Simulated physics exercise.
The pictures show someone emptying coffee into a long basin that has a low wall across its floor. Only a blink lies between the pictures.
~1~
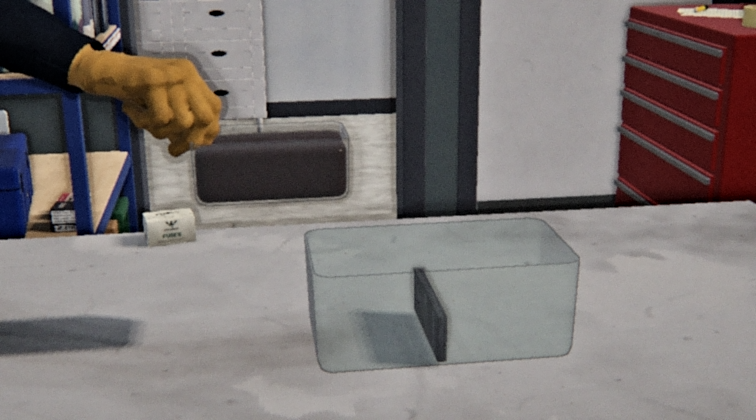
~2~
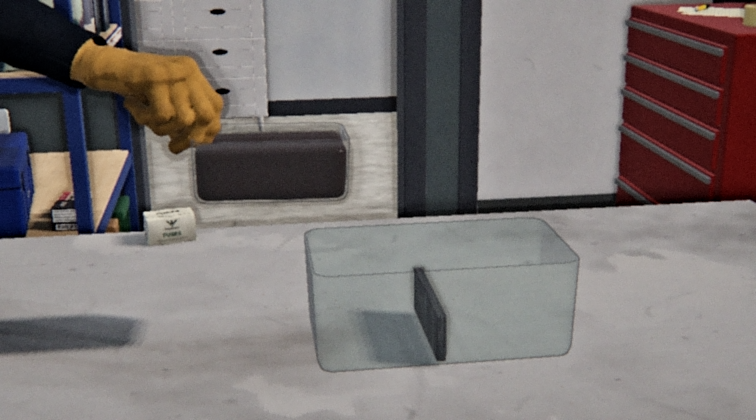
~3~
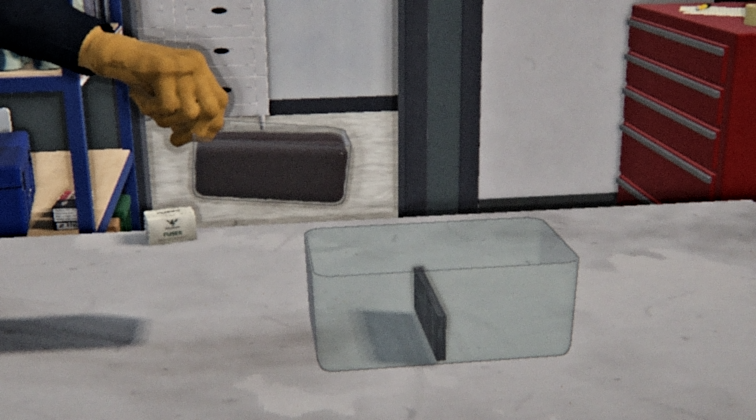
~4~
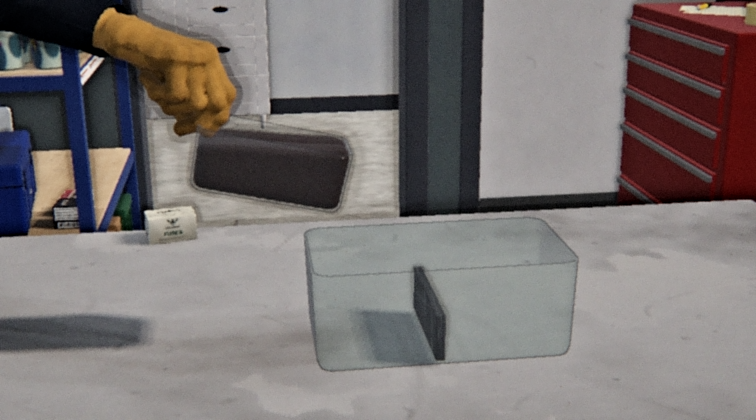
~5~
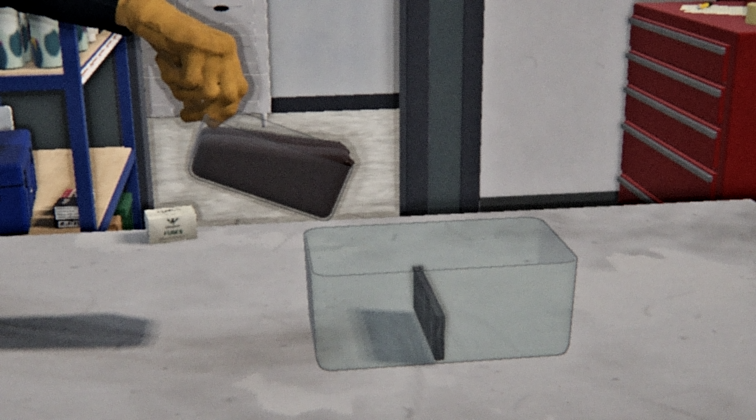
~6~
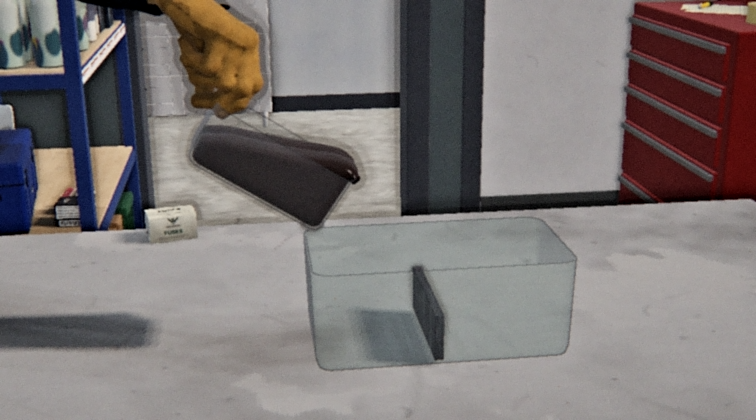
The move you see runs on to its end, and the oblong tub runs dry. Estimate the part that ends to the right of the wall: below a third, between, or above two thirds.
In the end not even a third is right of the wall.
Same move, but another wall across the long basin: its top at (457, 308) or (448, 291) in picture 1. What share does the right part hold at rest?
Near 25 % and 5 %.
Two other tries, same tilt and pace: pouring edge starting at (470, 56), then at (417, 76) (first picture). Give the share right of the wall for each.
Roughly 85 per cent, and 75 per cent.
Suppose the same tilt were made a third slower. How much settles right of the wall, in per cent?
Some 0 per cent.
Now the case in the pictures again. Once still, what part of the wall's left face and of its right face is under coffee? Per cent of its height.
Near 60 on the left, 0 on the right.
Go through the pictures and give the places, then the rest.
Tilt 0°; pouring edge (345, 132); surface from (195, 145) to (343, 138); the long basin's rim runs from (309, 254) to (561, 240); the wall's top is at (430, 292), in the first picture.
Tilt 2°; pouring edge (345, 133); surface from (195, 143) to (343, 139), in the second picture.
Tilt 6°; pouring edge (347, 139); surface from (197, 141) to (345, 142), in the third picture.
Tilt 13°; pouring edge (349, 148); surface from (198, 138) to (347, 145), in the fourth picture.
Tilt 22°; pouring edge (349, 160); surface from (200, 136) to (347, 155); 2 per cent is over the edge, in the fifth picture.
Tilt 33°; pouring edge (347, 175); surface from (197, 134) to (334, 159); 7 per cent is over the edge, in the sixth picture.
A moment on, the oblong tub is tipped on its side and 20 per cent is still to pour, 50 is left of the wall and 0 right of it.
Next, the oblong tub is tipped on its side and 5 per cent is still to pour, 80 is left of the wall and 0 right of it.
Then the oblong tub is tipped on its side and 2 per cent is still to pour, 87 is left of the wall and 4 right of it.
Later the oblong tub is tipped on its side and 1 per cent is still to pour, 88 is left of the wall and 4 right of it.
Finally, 88 per cent lies left of the wall, 4 right of it and 8 outside.
